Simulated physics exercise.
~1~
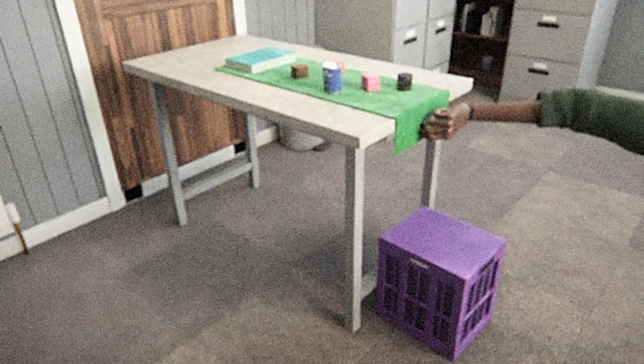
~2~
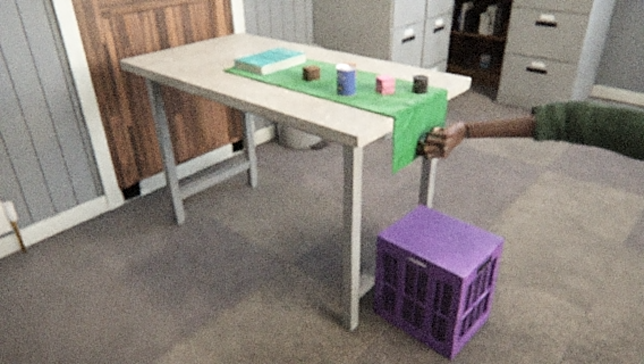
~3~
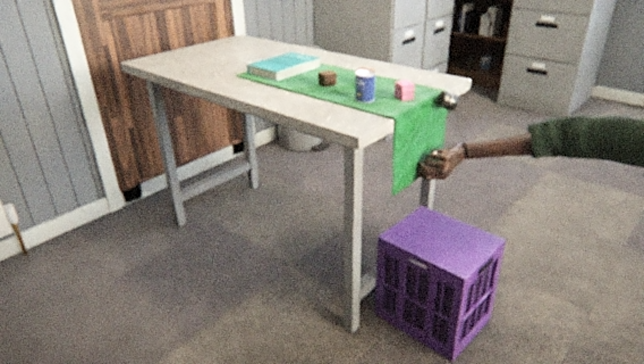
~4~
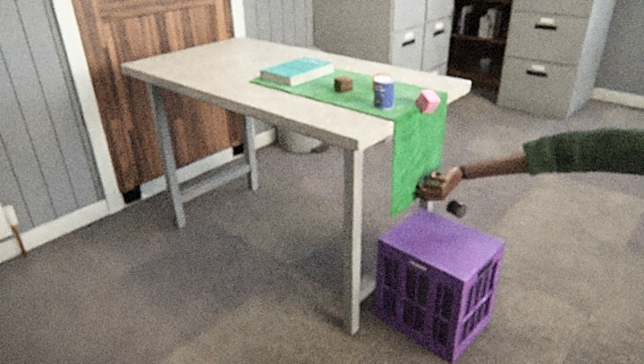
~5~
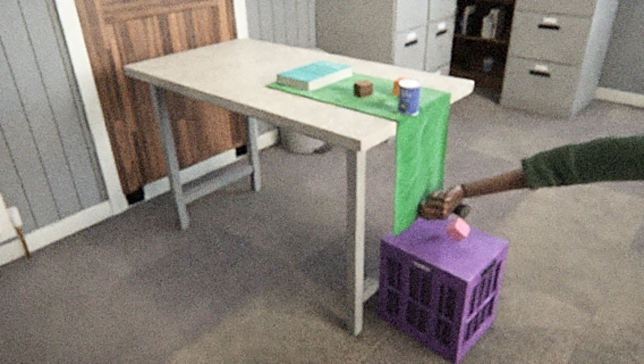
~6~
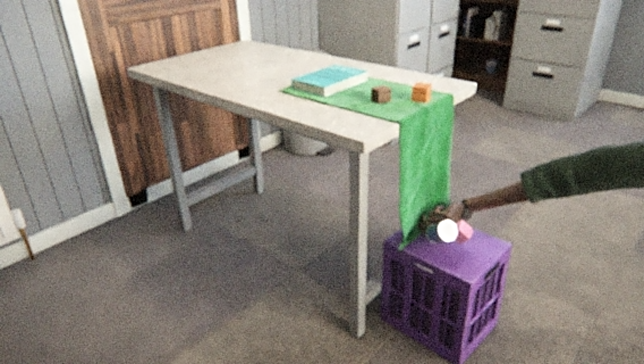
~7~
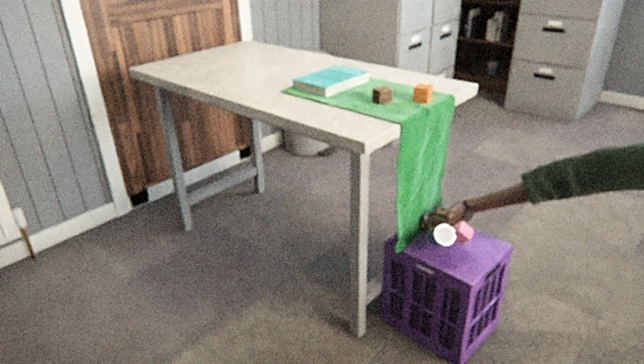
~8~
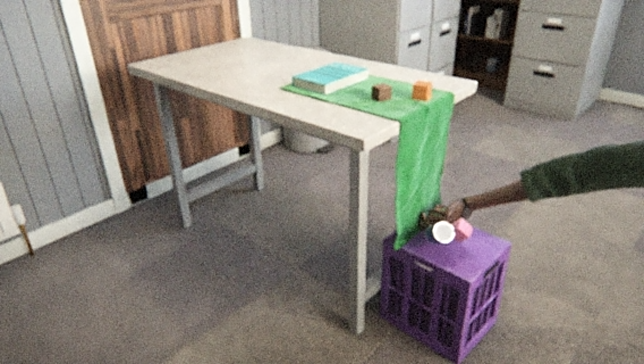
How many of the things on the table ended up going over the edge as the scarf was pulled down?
Three went over, first the black pot, then the pink cube and finally the blue can.
